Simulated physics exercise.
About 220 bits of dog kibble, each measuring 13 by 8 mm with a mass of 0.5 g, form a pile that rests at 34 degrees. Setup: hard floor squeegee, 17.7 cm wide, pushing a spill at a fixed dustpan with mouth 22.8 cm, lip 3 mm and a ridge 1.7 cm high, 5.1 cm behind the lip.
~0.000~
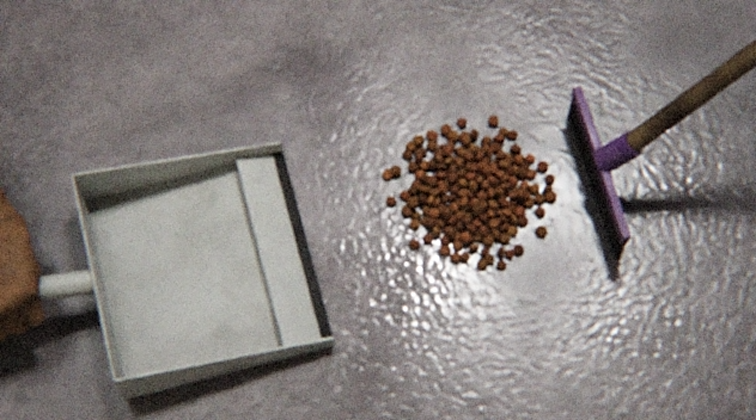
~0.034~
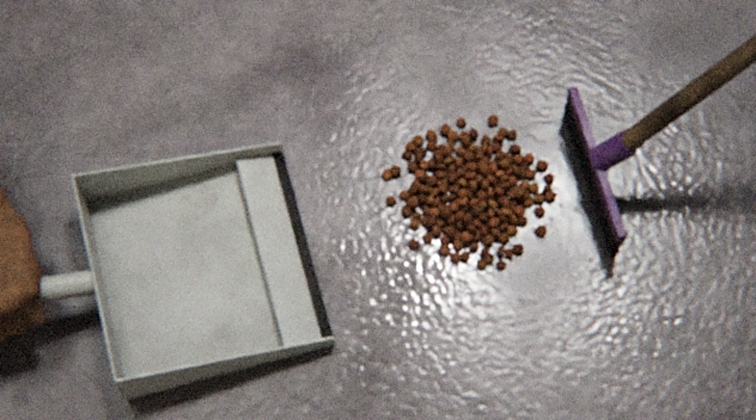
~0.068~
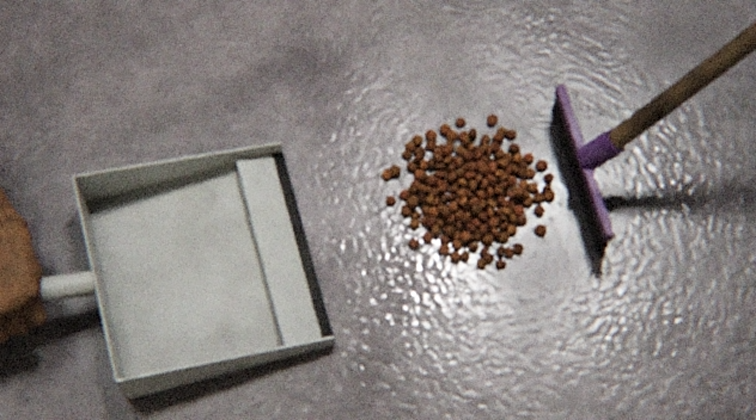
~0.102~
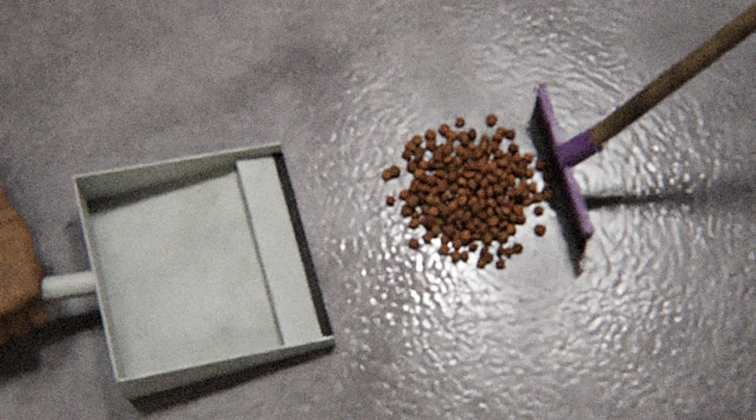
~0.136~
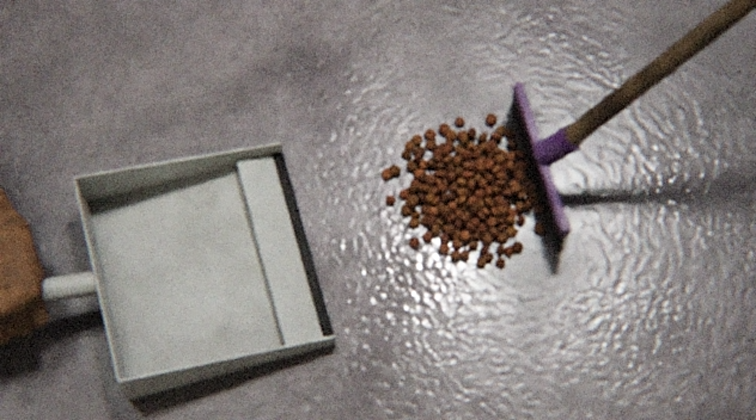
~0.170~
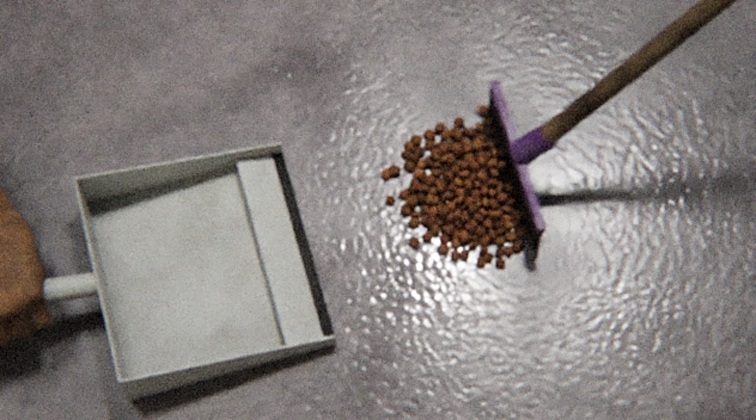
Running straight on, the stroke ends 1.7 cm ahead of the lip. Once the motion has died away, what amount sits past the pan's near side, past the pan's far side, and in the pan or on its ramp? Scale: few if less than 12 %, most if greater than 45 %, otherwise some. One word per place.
Near side - few; far side - some; pan - some.
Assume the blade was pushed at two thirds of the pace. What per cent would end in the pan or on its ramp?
Some 35 %.
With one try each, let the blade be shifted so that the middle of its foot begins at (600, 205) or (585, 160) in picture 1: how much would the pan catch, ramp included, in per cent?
Estimates: 50 percent and 30 percent.
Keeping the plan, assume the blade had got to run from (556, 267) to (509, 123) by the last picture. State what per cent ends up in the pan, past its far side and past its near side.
Pan: 40, far side: 0, near side: 5.
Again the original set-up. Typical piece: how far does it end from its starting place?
Median: Approx. 22 cm.
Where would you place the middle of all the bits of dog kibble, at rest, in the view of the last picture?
Close to pixel (291, 202).
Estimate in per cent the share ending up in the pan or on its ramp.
That works out at about 40 percent.
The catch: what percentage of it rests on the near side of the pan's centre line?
Something like 10 per cent of the catch.
After 0.34 s, middle of the blade 12 cm from the lip; 0 % over the lip, far side 5 %, near side 0 %.
After 0.45 s, middle of the blade 5 cm from the lip; 0 % over the lip, far side 15 %, near side 0 %.
After 0.70 s, middle of the blade 2 cm from the lip; 40 % over the lip, far side 20 %, near side 0 %.
At rest (1.2 s), near side 0 %, far side 20 %, pan 40 %, in front of the lip or behind the blade 45 %.
